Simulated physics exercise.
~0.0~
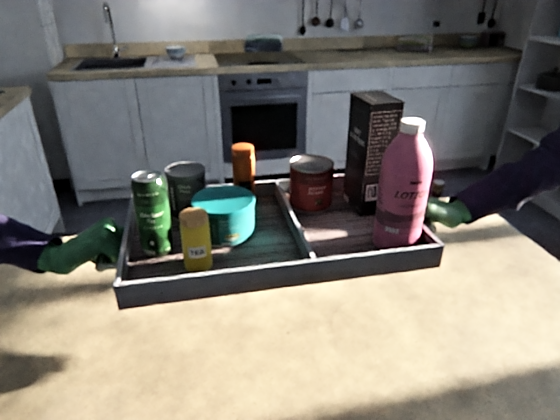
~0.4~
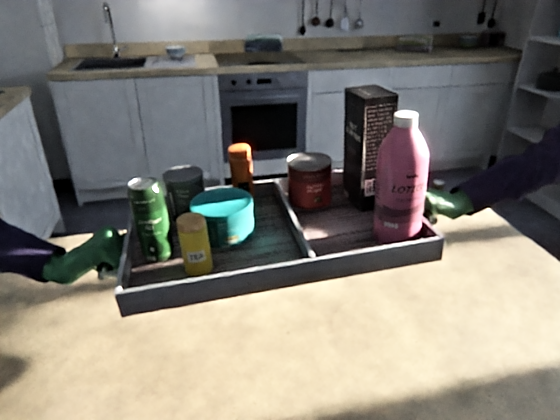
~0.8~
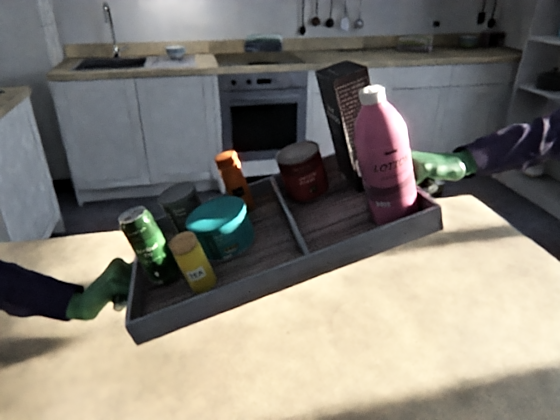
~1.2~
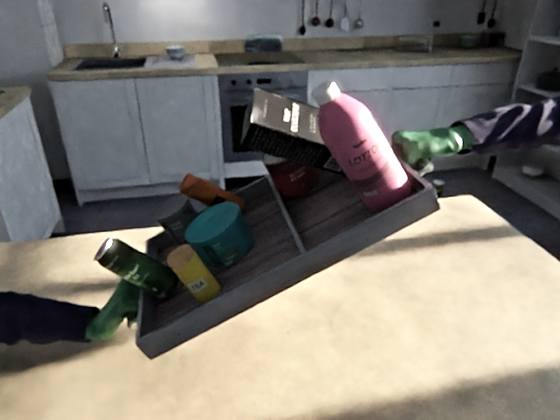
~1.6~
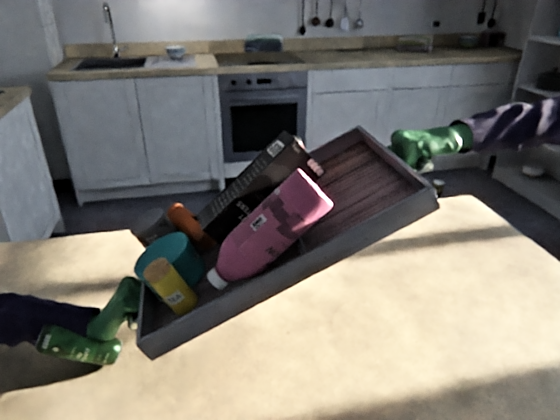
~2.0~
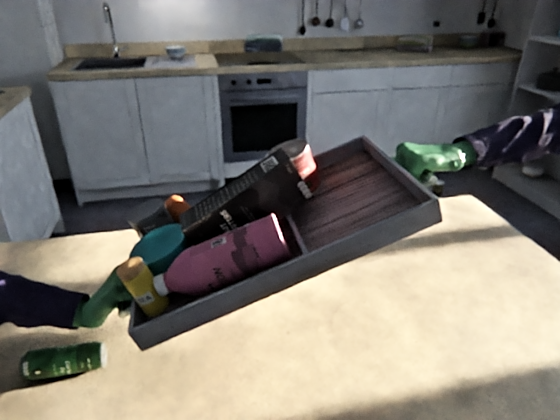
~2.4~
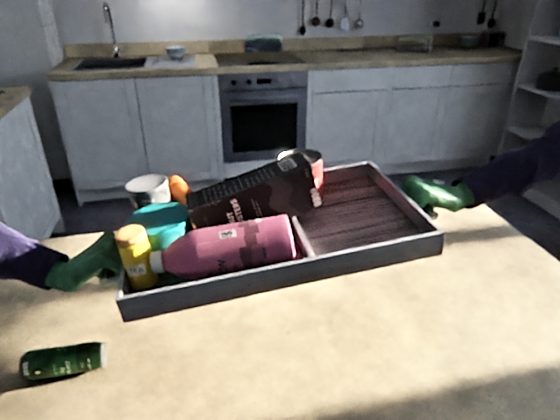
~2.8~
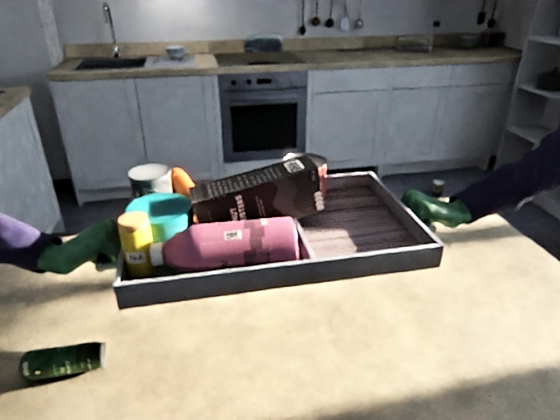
In a grey kitchen seen from across a pale worktop, two green-gloved hands hold a dark divided tray. On its left stand a green can, a grey tin, a yellow shaker, a turquoise tub and an orange shaker, with a red tin, a black carton and a pink bottle on the right. The left end dips steeply, and the carton and bottle topple leftward over the divider while the green can drops onto the worktop. The hands level the tray again. The can lies at the lower left, and the carton and bottle rest on their sides against the crowded containers.
